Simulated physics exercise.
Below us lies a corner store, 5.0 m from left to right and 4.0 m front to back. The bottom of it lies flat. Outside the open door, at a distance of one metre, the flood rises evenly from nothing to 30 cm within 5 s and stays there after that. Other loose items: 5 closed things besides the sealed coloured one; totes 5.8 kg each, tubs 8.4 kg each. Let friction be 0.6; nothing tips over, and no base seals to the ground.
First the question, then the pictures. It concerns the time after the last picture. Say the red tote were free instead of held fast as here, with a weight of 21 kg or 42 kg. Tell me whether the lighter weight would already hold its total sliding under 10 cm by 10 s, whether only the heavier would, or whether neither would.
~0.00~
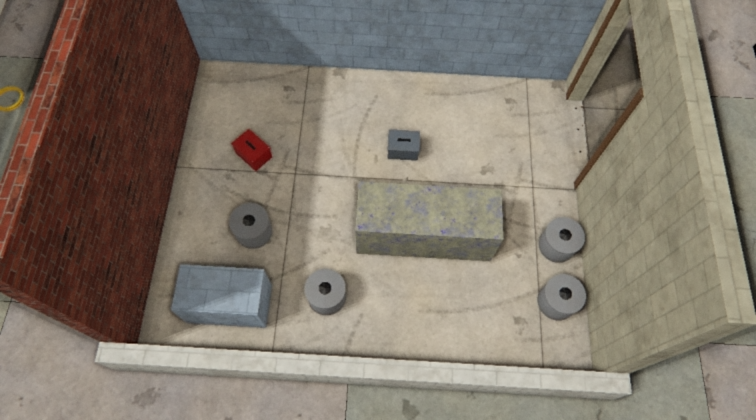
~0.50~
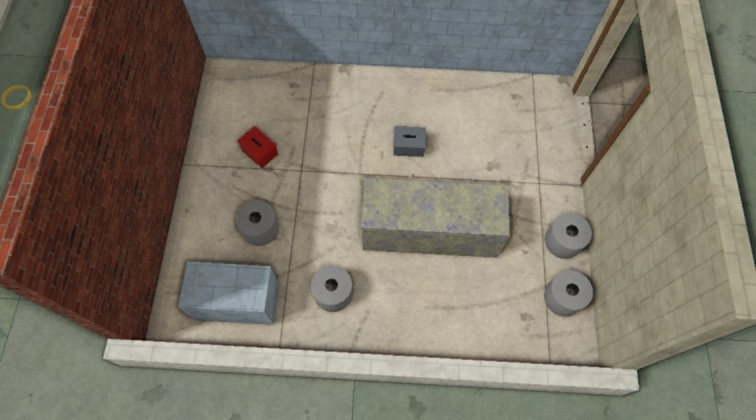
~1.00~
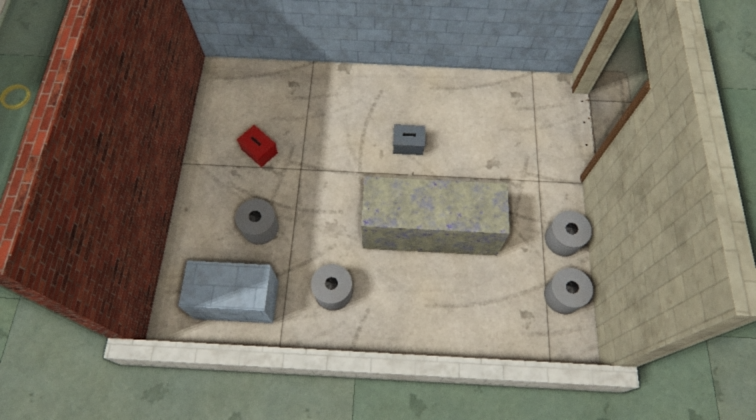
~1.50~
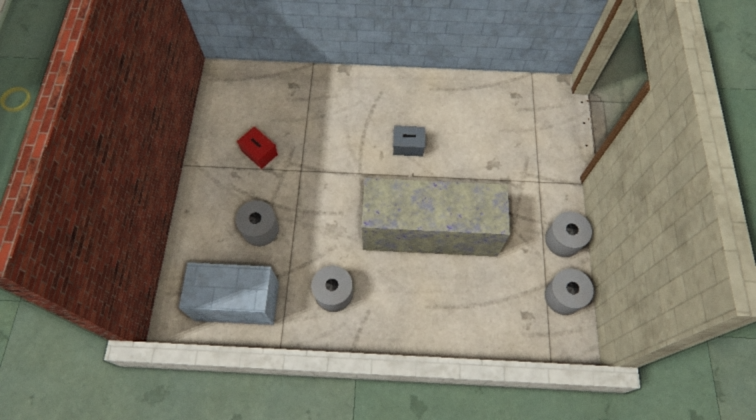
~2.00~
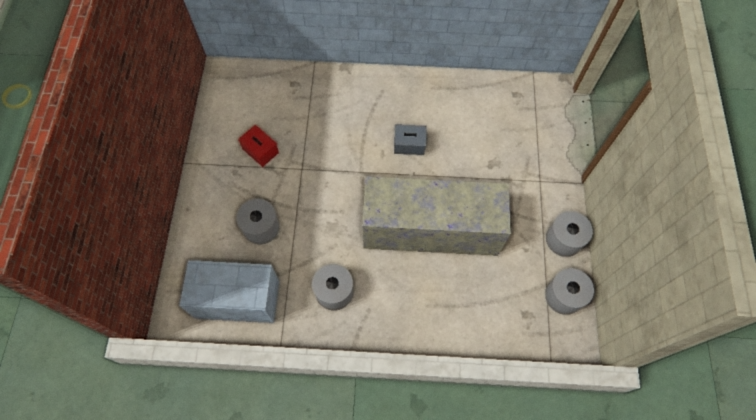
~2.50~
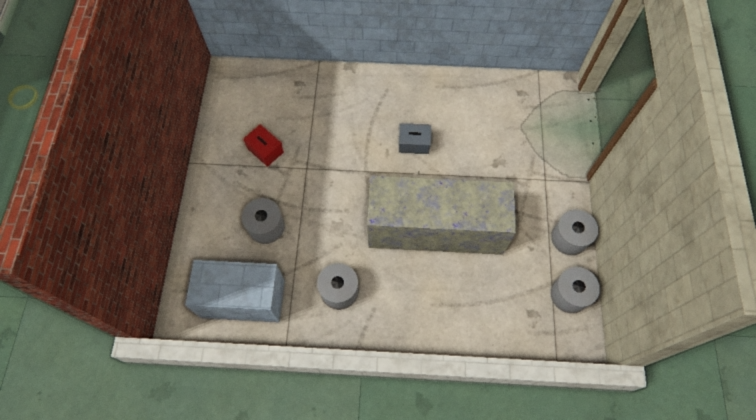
Only the heavier would.
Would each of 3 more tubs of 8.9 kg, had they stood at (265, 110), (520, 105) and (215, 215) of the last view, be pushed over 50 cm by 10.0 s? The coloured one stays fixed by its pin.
Result, in turn - exceeds it; exceeds it; exceeds it.
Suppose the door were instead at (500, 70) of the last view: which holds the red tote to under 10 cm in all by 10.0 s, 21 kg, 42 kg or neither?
Then the lower weight is enough.
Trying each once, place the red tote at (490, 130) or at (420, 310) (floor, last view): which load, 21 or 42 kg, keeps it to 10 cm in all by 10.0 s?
Well, at the first spot you need the heavier weight, and at the second either weight will do.
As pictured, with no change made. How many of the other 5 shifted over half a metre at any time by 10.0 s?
2 in all.
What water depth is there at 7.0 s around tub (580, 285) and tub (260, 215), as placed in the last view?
Depths: Near 1 cm, then near 4 cm.
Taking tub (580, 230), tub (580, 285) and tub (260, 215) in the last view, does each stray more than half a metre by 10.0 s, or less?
Respectively: Not exceeded, not exceeded, exceeded.
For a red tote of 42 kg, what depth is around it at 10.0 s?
Something like 15 centimetres.
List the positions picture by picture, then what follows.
The red tote at (251, 145) rests on the ground; water covers 0.0 m2; 0 of 6 have shifted, in the first frame.
The red tote at (257, 143) rests on the ground; 0.0 m2 under water; 0 of 6 have shifted, in the second frame.
The red tote at (256, 141) rests on the ground; water covers 0.0 m2; 0 of 6 have shifted, in the third frame.
The red tote at (256, 143) rests on the ground; water covers 0.0 m2; 0 of 6 have shifted, in the fourth frame.
The red tote at (257, 141), on the bottom; water covers 0.1 m2; 0 of 6 have shifted, in the fifth frame.
The red tote at (262, 141), on the bottom; 0.7 m2 under water; 0 of 6 have shifted, in the sixth frame.
After 3.5 s the red tote would be 0 cm from its start with 21 kg and 0 cm from its start with 42 kg; 0 cm of water round it then.
After 4.5 s the red tote would be 0 cm from its start with 21 kg and 0 cm from its start with 42 kg; 0 cm of water round it then.
After 7.0 s the red tote would be 1 cm from its start with 21 kg and 0 cm from its start with 42 kg; 8 cm of water round it then.
After 10.0 s the red tote would be 75 cm from its start with 21 kg and 0 cm from its start with 42 kg; 15 cm of water round it then.
